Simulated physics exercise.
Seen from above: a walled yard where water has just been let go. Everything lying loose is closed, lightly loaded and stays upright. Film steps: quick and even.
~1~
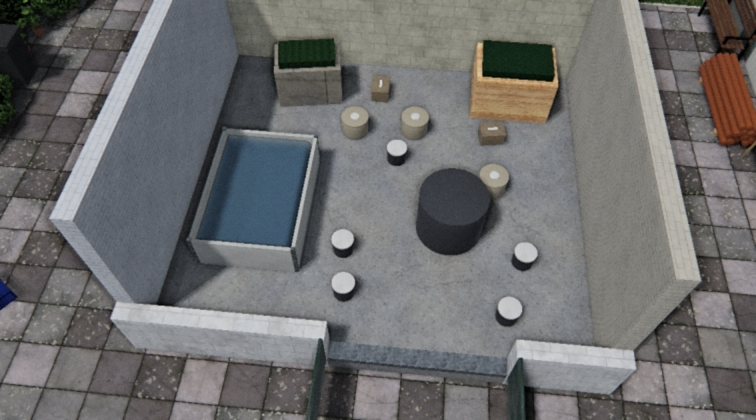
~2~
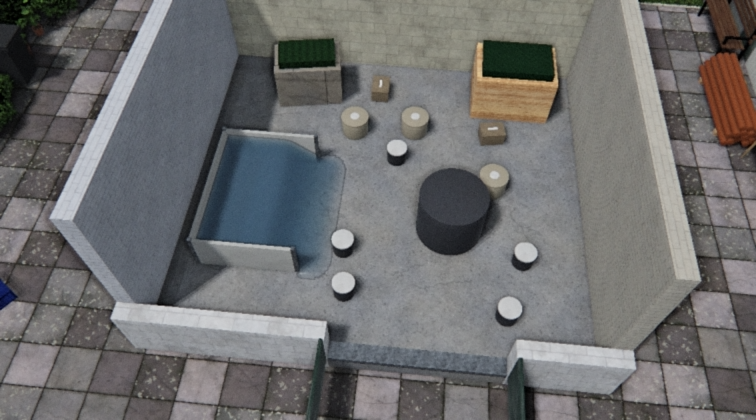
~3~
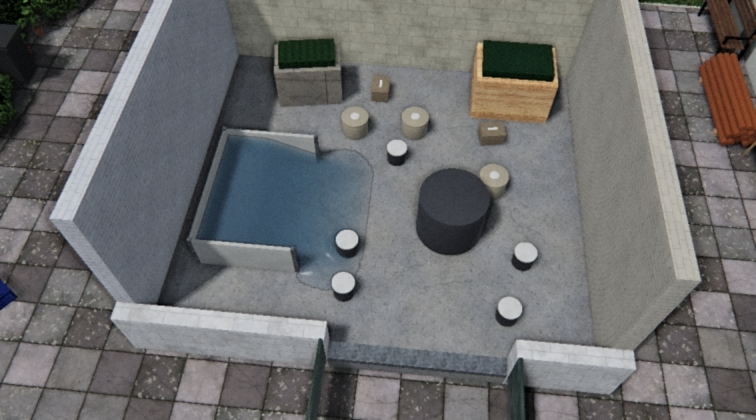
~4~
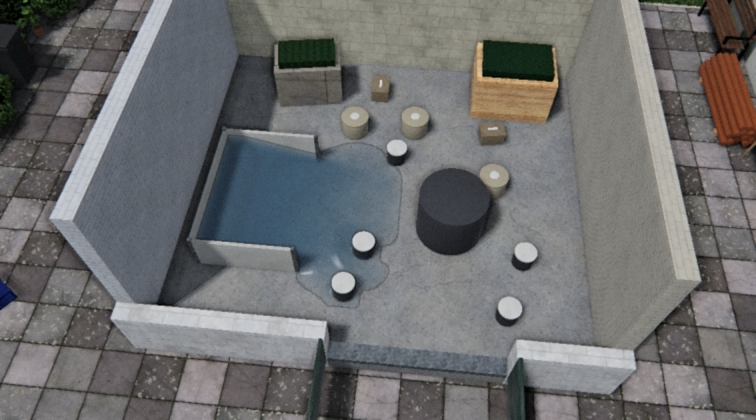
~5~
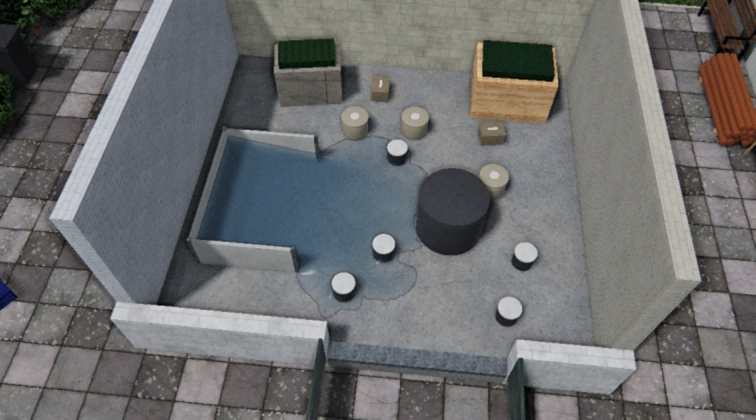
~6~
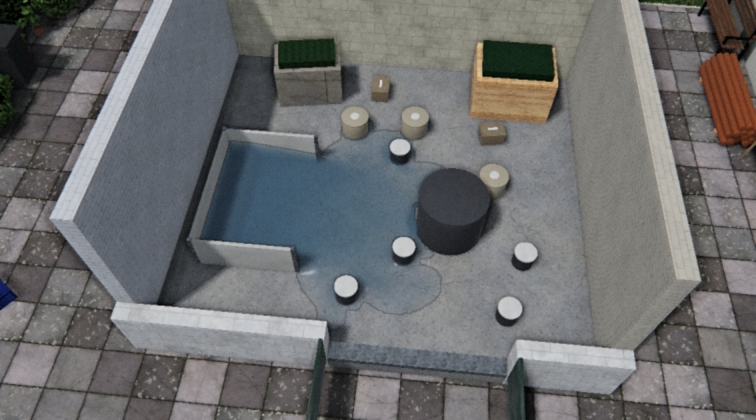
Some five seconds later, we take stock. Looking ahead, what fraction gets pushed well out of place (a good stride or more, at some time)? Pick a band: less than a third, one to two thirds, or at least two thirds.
The fraction is at least two thirds of them.
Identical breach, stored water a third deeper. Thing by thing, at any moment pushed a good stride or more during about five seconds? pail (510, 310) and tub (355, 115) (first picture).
In order, the full distance and then a lesser distance.
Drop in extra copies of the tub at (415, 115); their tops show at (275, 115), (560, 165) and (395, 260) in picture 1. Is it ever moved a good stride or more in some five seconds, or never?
Taking them one at a time: Remains close, then gets driven off, then gets driven off.
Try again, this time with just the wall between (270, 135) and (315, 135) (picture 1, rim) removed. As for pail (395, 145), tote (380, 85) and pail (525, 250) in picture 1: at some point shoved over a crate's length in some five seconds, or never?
First stays short of it, second covers that distance, third stays short of it.
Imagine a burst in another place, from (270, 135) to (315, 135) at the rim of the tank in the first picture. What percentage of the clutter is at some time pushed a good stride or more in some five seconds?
Roughly 40 %.
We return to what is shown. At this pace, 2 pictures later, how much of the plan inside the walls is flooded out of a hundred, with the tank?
I'd estimate around 35 percent.
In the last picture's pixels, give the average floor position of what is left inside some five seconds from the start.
Near (457, 193).
A moment on, 1 of 10 are well off their spots; 0 afloat.
Next, 7 of 10 are well off their spots; 2 afloat.
Later, 7 of 10 are well off their spots; 4 afloat.
In the end, 7 of 10 are well off their spots, and 8 have been at some point; 3 afloat.
